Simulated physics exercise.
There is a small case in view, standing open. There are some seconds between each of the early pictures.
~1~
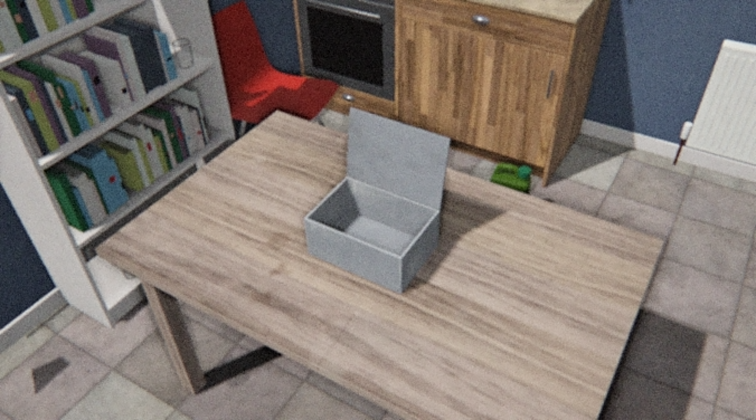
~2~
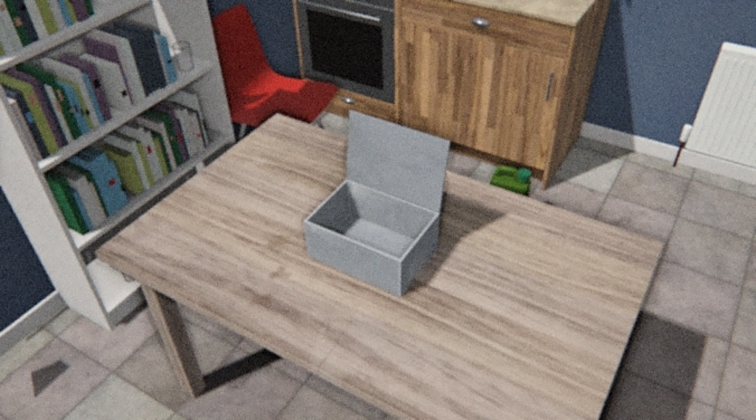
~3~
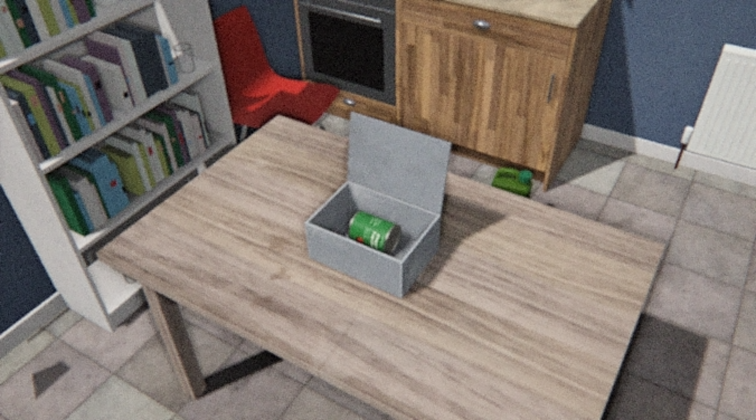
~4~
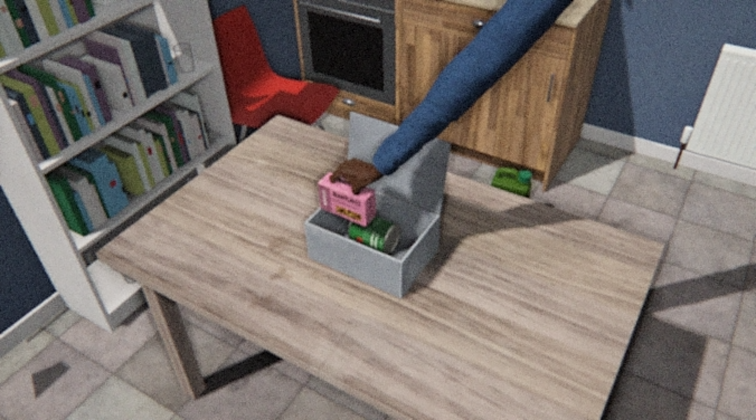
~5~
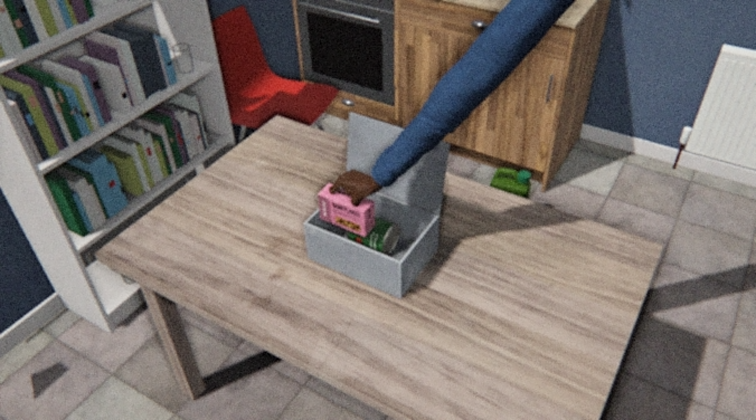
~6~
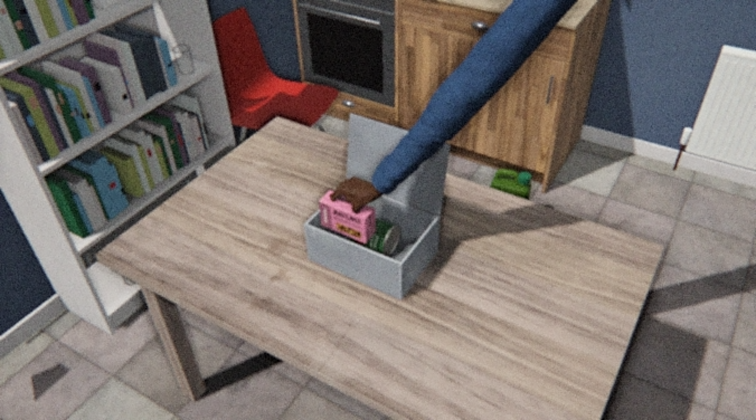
In a kitchen with a bookshelf, red chair and wooden cabinets, a still camera looks down on a wooden table. An open grey box with a raised lid stands near the table's middle, empty at first, and then a green tin lies inside. A blue-sleeved arm reaches in from the upper right, lowering a pink carton into the box's left side, the hand still gripping it.
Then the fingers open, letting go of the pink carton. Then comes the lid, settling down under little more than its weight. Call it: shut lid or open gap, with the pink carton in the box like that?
Shut lid.
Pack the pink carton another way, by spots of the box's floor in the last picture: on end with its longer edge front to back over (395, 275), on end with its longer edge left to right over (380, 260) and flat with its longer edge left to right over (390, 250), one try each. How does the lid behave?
With the first placement it doesn't close, with the second it doesn't close, and with the third it closes properly.
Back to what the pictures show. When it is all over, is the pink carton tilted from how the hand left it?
After all that, it keeps its set angle.
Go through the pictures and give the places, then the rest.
In the first frame, the last thing is not in view yet.
In the second frame, the last thing is not in view yet.
In the third frame, the last thing is not in view yet; green tin (374, 232).
In the fourth frame, coming down; pink carton (347, 199); green tin (374, 232).
In the fifth frame, coming down; pink carton (347, 210); green tin (373, 233).
In the sixth frame, put in, still held; pink carton (348, 217).
Then, 0.60 s past the last view, pink carton rocked 5° from its first pose near (343, 248).
Then, 1.60 s past the last view, lid 60° above the rim; pink carton displaced about its own width near (344, 247).
Then, 2.10 s past the last view, lid 22° above the rim; pink carton displaced about its own width near (344, 247).
Finally, lid shut; moved from the start, pink carton; green tin still in place. Final places as the last picture's camera would see them, pink carton near (344, 247).
